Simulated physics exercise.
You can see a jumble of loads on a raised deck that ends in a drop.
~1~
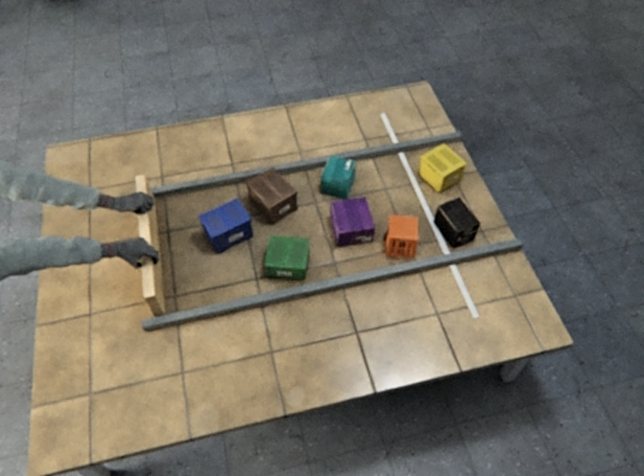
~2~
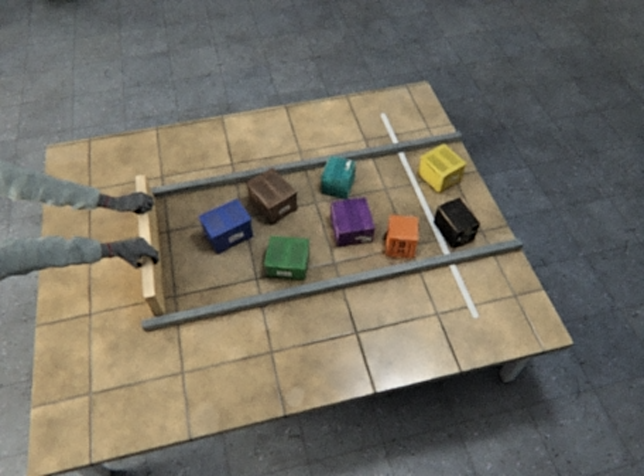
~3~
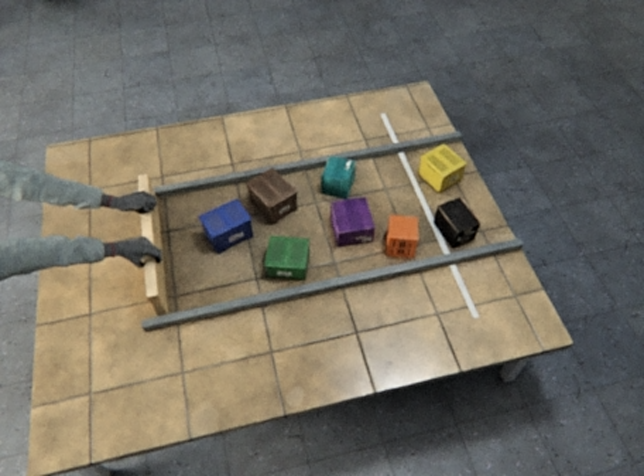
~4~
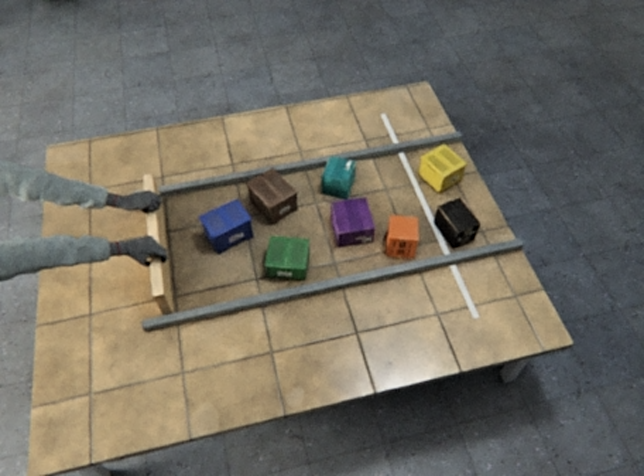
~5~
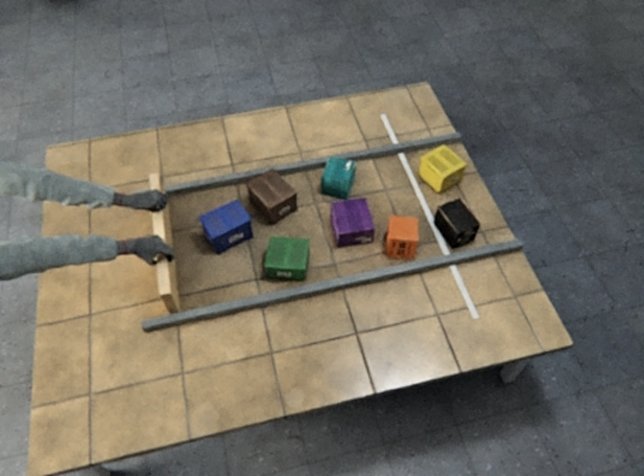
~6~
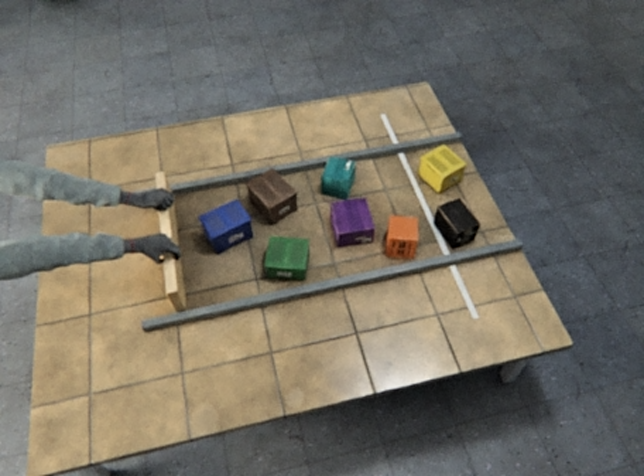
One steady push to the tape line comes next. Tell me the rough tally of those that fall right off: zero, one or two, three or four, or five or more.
Honestly, the ones lost over the side add up to one, maybe two.
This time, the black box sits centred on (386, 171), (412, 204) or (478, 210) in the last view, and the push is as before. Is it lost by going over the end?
Place by place, it goes off the edge; goes off the edge; goes off the edge.
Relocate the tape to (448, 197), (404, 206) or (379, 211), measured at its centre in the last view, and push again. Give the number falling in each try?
Respectively, 5, 0 and 0.
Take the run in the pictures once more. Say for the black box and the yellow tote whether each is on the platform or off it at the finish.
The black box: Drops. The yellow tote: Drops.
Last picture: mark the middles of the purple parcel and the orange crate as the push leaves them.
The purple parcel comes to rest at (485, 196), and the orange crate comes to rest at (495, 228).
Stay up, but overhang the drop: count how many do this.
The total here is 1.
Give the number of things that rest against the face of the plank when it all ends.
My count gives 3.
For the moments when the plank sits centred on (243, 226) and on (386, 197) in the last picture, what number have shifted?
Counts: 2 and 8.
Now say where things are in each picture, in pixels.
The first frame shows yellow tote (441, 169); black box (456, 223); orange crate (402, 236); plank (150, 244); tape (423, 202).
The second frame shows black box (456, 223); green tote (288, 258).
The third frame shows orange crate (402, 237); purple parcel (352, 222).
The fourth frame shows yellow tote (442, 169); brown tote (273, 196).
The fifth frame shows black box (456, 223); turquoise parcel (339, 178).
The sixth frame shows yellow tote (441, 170); black box (456, 223); orange crate (402, 237); plank (170, 240); tape (423, 202).
Early on, none off yet; yellow tote at rest near (441, 170); black box at rest near (456, 223); orange crate at rest near (402, 237).
A while later, none off yet; yellow tote at rest near (441, 170); black box at rest near (456, 223); orange crate travelled about its own width near (424, 239).
Finally, the number that fall off is one or two; lost, black box and yellow tote.
